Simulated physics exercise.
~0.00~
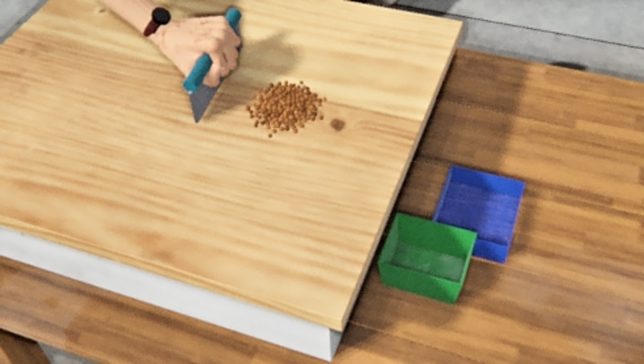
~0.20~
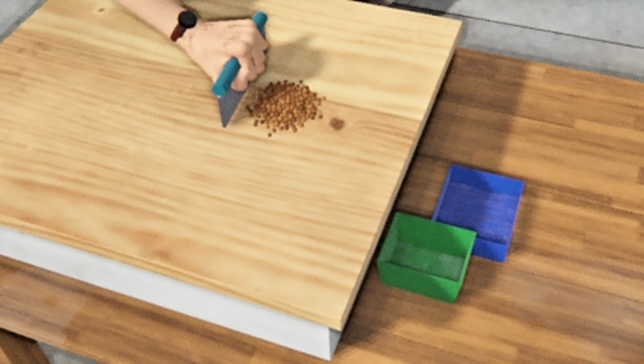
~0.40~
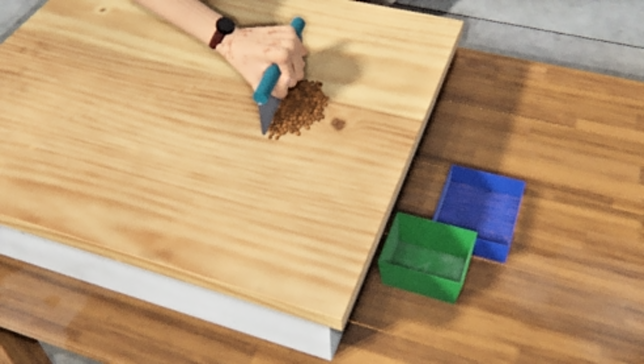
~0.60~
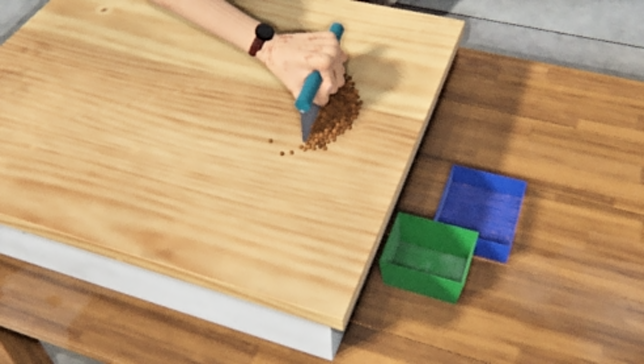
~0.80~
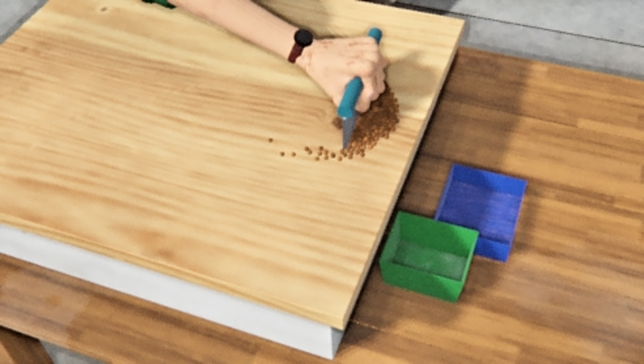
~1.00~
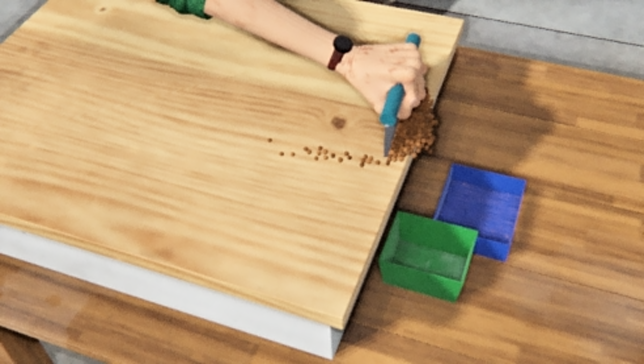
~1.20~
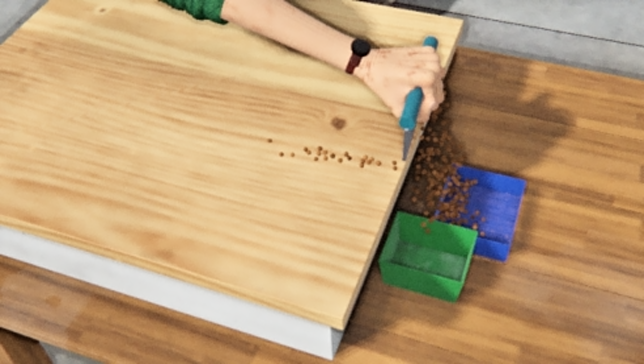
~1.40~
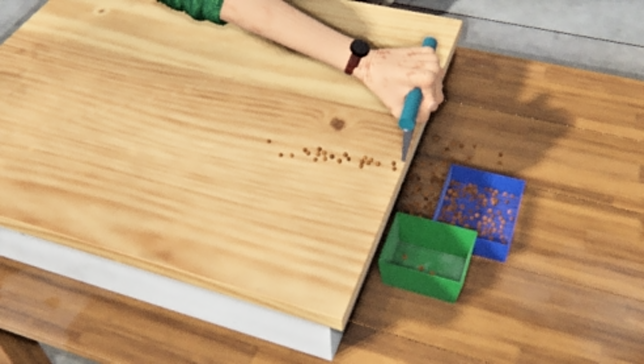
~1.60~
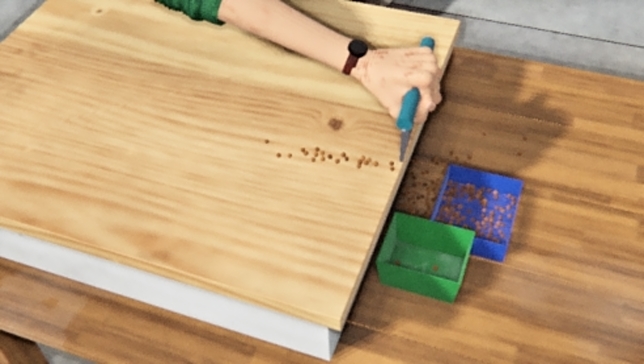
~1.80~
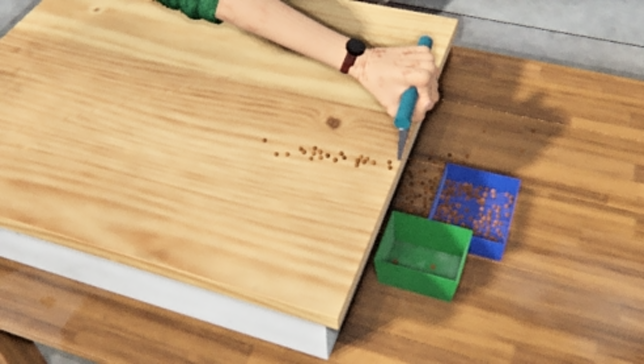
A hand gripping a teal scraper pushed a pile of small brown balls rightward across a wooden board and over its edge, where about half dropped into the blue tin, many missed, the green tin stayed empty, and a thin trail remained on top.
